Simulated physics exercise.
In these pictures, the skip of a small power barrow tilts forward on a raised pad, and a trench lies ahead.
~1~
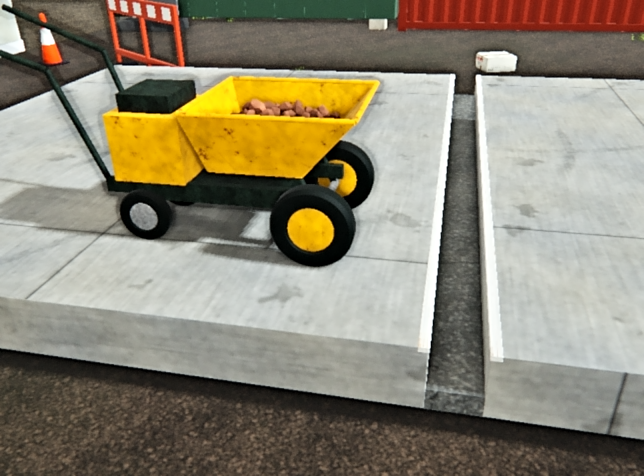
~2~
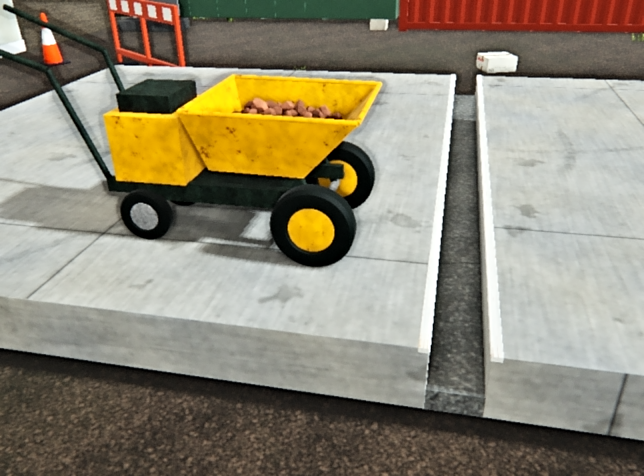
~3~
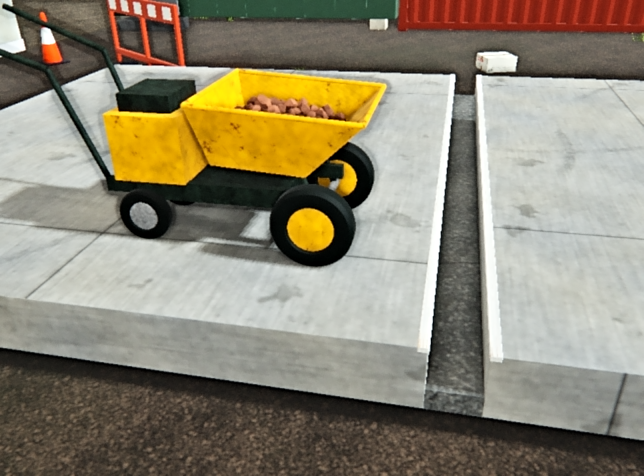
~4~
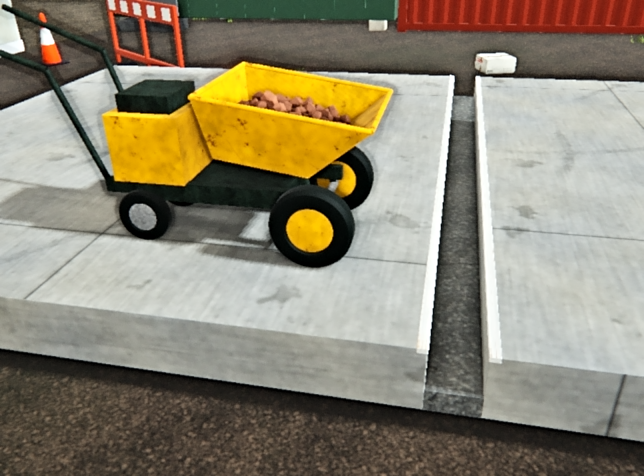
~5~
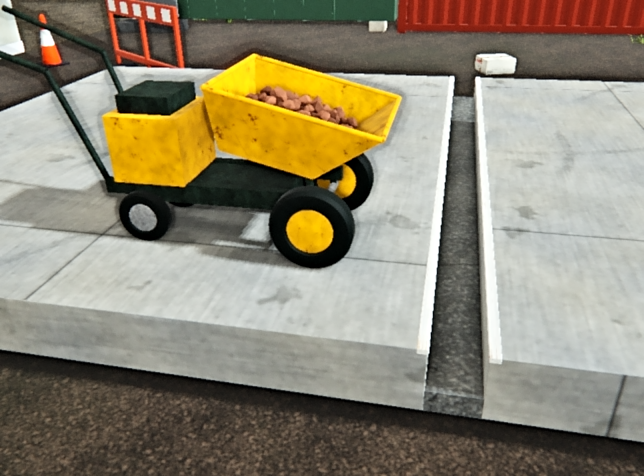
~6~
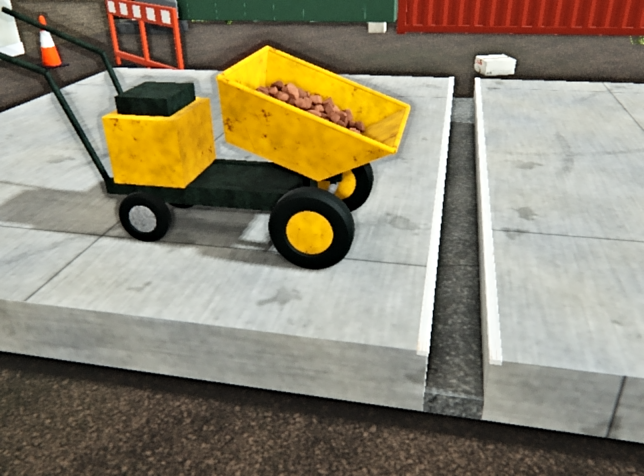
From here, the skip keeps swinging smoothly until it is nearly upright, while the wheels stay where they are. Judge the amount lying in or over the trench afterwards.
Most goes in.
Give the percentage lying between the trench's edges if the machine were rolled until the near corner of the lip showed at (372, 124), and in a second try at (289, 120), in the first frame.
First try: Some 80 %; second try: 30 %.
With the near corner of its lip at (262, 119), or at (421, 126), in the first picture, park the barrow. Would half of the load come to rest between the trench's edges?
Lab note - position 1: A minority share; position 2: A minority share.
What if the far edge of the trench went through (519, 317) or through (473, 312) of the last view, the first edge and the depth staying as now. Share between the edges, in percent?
Roughly 100 % first, 80 % second.
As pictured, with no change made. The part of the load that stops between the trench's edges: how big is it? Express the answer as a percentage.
Roughly 95 in a hundred.
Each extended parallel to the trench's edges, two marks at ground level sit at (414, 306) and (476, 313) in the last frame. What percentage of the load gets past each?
Around 100 per cent for the first, around 20 per cent for the second.
Soon after the last picture, skip tipped steeply; all in the skip.
A little later, skip tipped right over; most in the skip; a stray few short of the trench; about a quarter in or heaped over the trench; a stray few beyond it.
Later still, skip tipped right over; a stray few in the skip; a stray few short of the trench; nearly all in or heaped over the trench; a stray few beyond it.
At rest, skip tipped right over; a stray few in the skip; a stray few short of the trench; nearly all in or heaped over the trench; a stray few beyond it.
